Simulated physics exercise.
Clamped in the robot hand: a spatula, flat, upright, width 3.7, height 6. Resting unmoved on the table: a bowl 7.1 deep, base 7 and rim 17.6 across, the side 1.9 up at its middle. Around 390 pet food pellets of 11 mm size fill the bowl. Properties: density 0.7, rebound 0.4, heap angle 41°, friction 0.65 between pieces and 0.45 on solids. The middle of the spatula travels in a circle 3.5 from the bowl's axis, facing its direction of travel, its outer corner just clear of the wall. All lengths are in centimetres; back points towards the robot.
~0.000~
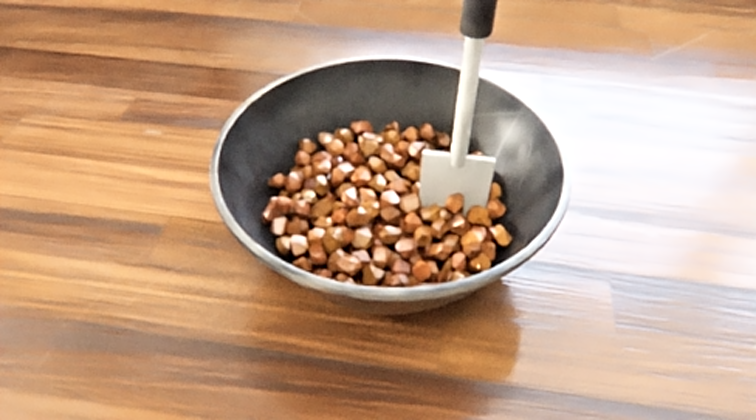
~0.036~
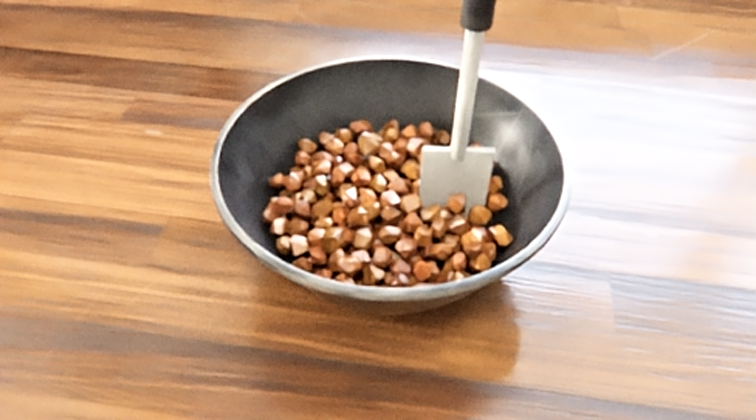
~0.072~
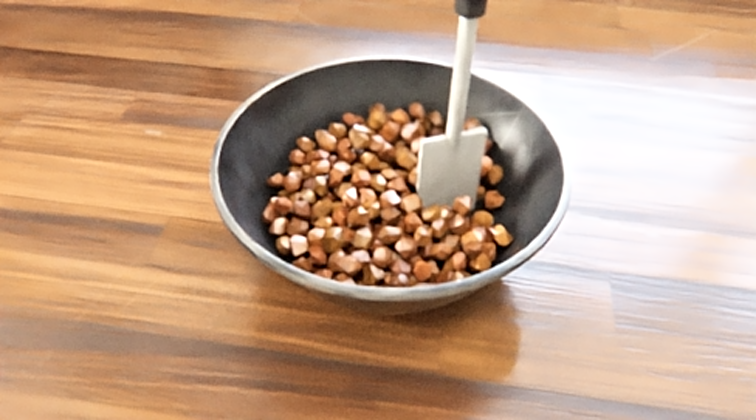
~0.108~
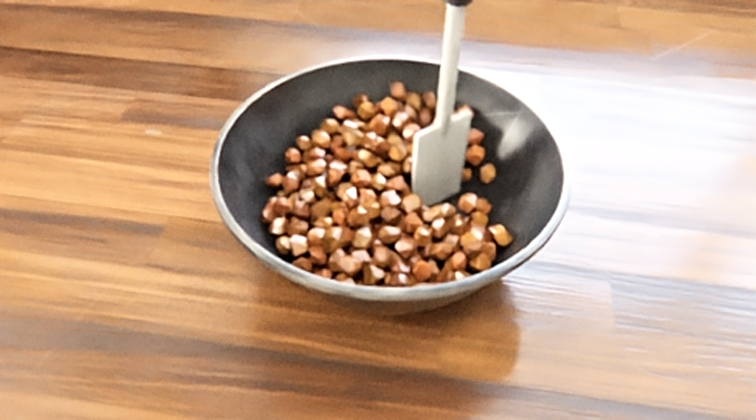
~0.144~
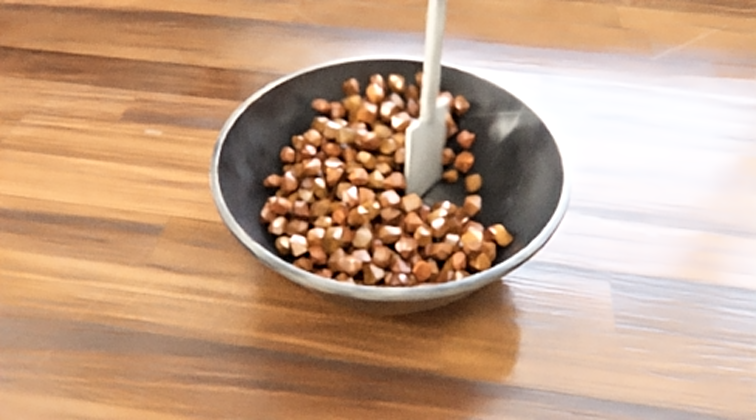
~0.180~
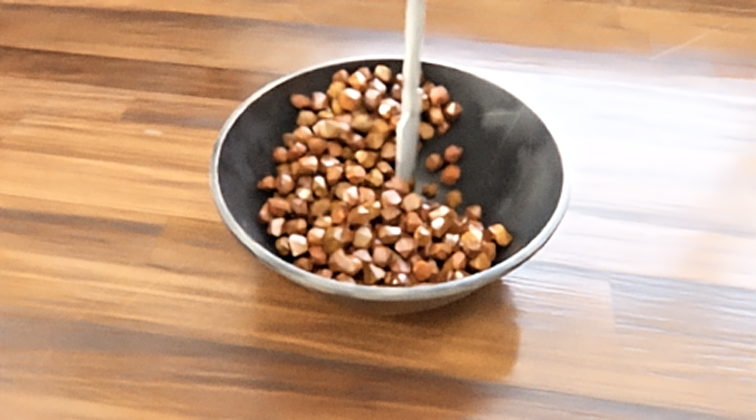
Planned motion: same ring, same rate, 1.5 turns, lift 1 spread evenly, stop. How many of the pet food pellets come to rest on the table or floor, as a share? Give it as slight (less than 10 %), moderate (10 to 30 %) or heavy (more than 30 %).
It is slight.
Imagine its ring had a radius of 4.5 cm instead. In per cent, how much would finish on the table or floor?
Then some 15 percent.
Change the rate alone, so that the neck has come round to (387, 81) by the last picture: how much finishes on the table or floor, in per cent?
About 10 %.
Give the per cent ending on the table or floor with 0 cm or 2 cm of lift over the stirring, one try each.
About 5 and 5 per cent.
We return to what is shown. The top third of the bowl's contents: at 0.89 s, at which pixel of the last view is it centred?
Near (382, 119).
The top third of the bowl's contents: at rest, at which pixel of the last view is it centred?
(314, 200).
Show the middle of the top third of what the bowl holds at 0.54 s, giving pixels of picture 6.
At about (414, 241).
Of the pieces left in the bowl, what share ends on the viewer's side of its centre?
About 55 per cent.
By 0.54 s, 260° round, highest piece 9 above the table; 382 in the bowl, 3 on the table or floor, 5 in flight or on the tool.
By 0.89 s, 80° round, highest piece 9 above the table; 374 in the bowl, 16 on the table or floor.
By 1.27 s, 180° round, highest piece 8 above the table; 369 in the bowl, 21 on the table or floor.
By 1.97 s, 180° round, highest piece 8 above the table; 369 in the bowl, 21 on the table or floor.
Final count, 369 in the bowl, 21 on the table or floor. That is 5 % on the table or floor.
